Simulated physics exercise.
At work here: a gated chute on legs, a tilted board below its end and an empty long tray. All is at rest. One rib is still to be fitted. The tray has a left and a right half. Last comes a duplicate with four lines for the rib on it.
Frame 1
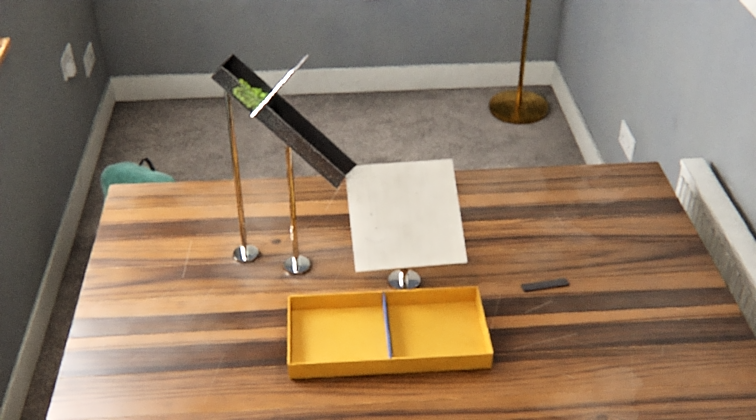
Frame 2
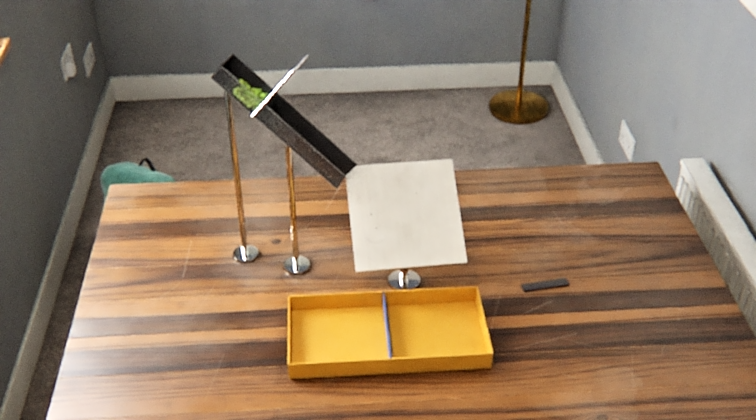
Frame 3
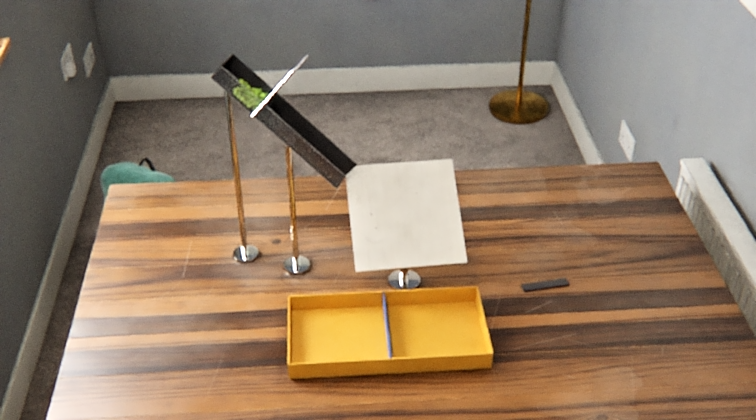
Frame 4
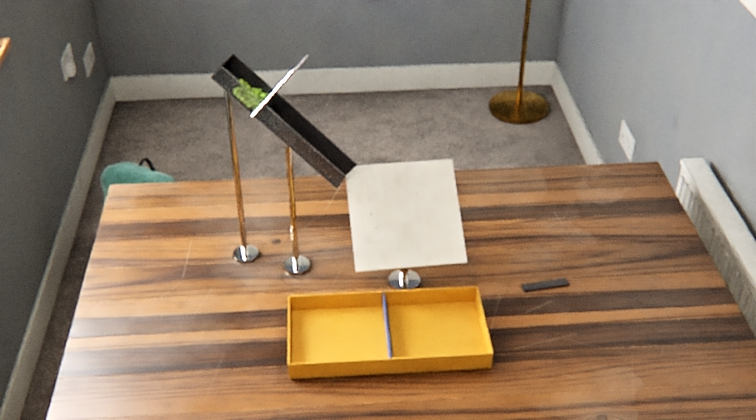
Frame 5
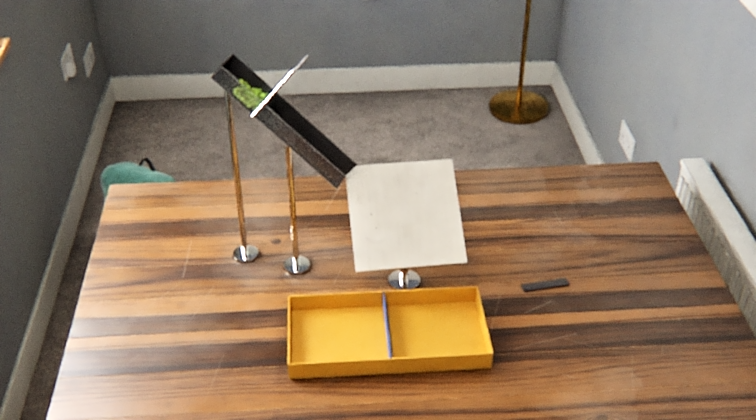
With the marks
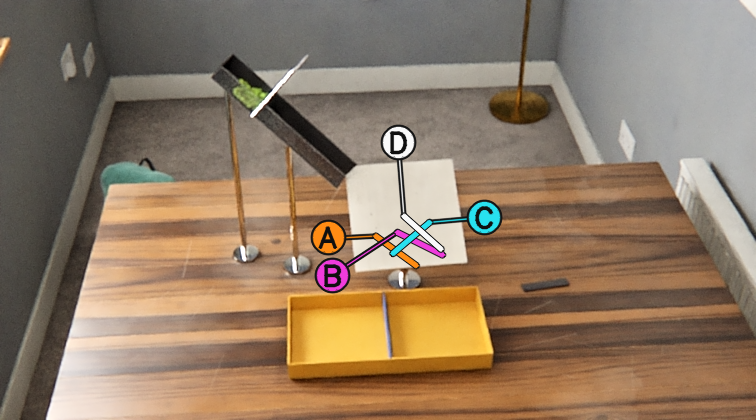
Wooden striped table holding a sloping black chute with green peas behind its gate, a tilted white board and an empty yellow tray, nothing moving.
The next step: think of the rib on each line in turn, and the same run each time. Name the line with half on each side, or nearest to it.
Go for C.
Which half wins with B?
More lands on the right.
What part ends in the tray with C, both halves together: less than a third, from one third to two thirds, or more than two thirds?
It is more than two thirds.
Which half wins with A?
The right half.
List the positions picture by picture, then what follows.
In the first picture, load behind the gate at (250, 97), dried peas; lip of the chute at (342, 182), sloping fairly steeply.
In the second picture, middle of the board at (405, 214), tilted fairly steeply; middle of its low edge at (412, 267); of its high edge at (399, 163).
In the third picture, front corners of the tray at (289, 364) and (493, 353); front end of its middle wall at (391, 359).
In the fourth picture, middle of the load at (250, 97); lip at (342, 182).
In the fifth picture, middle of the load at (250, 97); lip at (342, 182).
On the marked copy, line A from (375, 236) to (416, 265); line B from (397, 232) to (442, 254); line C from (429, 222) to (392, 253); line D from (403, 216) to (440, 249).
For line A, of what is caught, a small part in the left half, nearly all in the right.
For line B, of what is caught, none in the left half, all in the right.
For line C, of what is caught, about two thirds in the left half, about a third in the right.
For line D, of what is caught, none in the left half, all in the right.
